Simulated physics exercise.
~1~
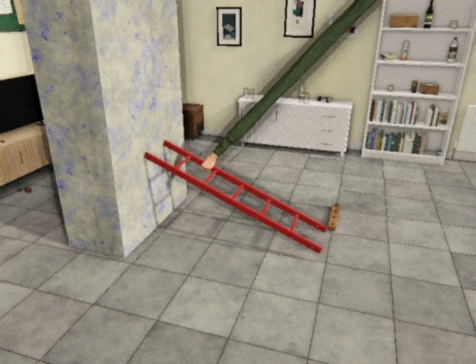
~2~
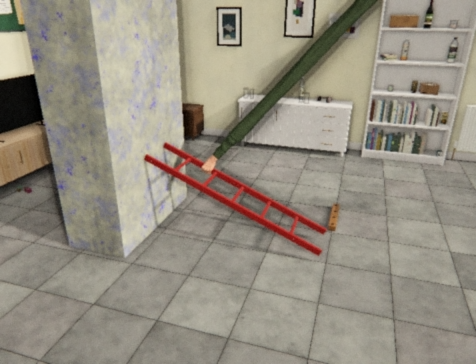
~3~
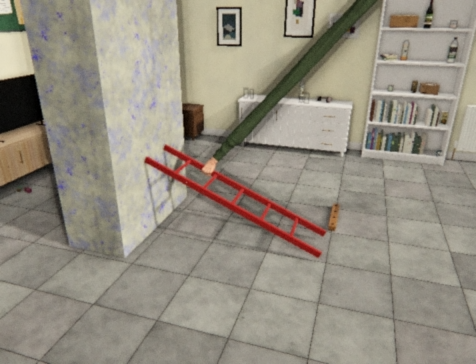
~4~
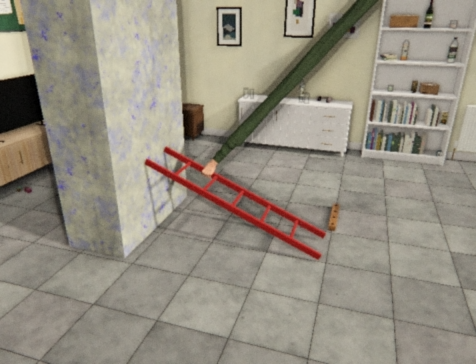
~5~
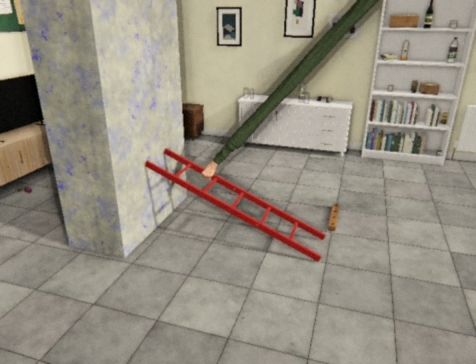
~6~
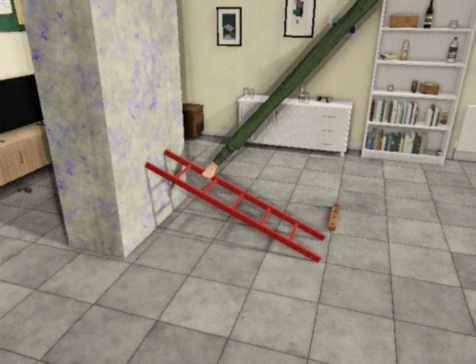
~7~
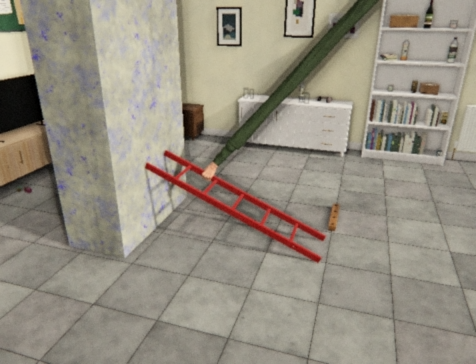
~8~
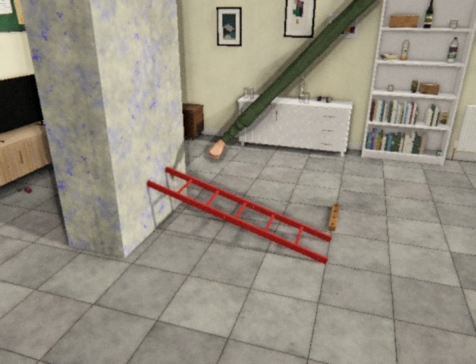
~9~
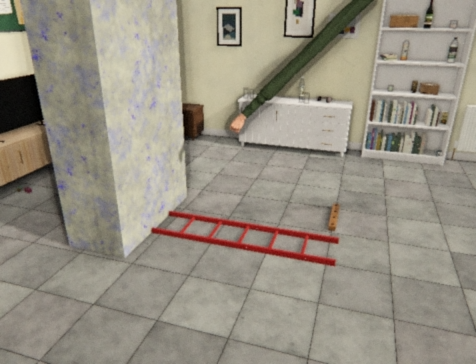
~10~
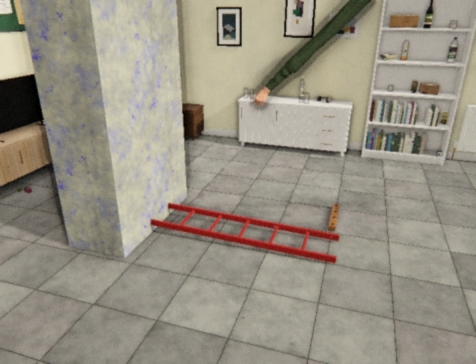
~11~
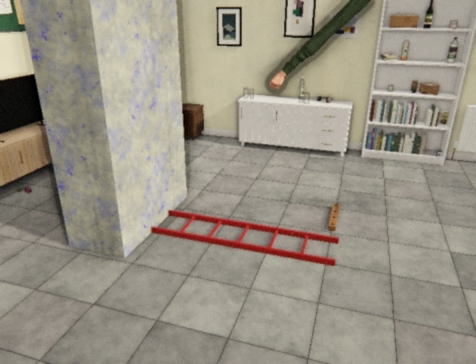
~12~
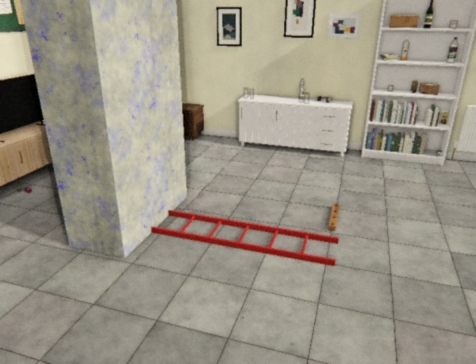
A long green-sleeved arm held a red ladder-like gate slanted against a speckled pillar, near a small wooden strip on the tiled floor. When the hand let go and drew away, the gate slid down and ended up lying flat.
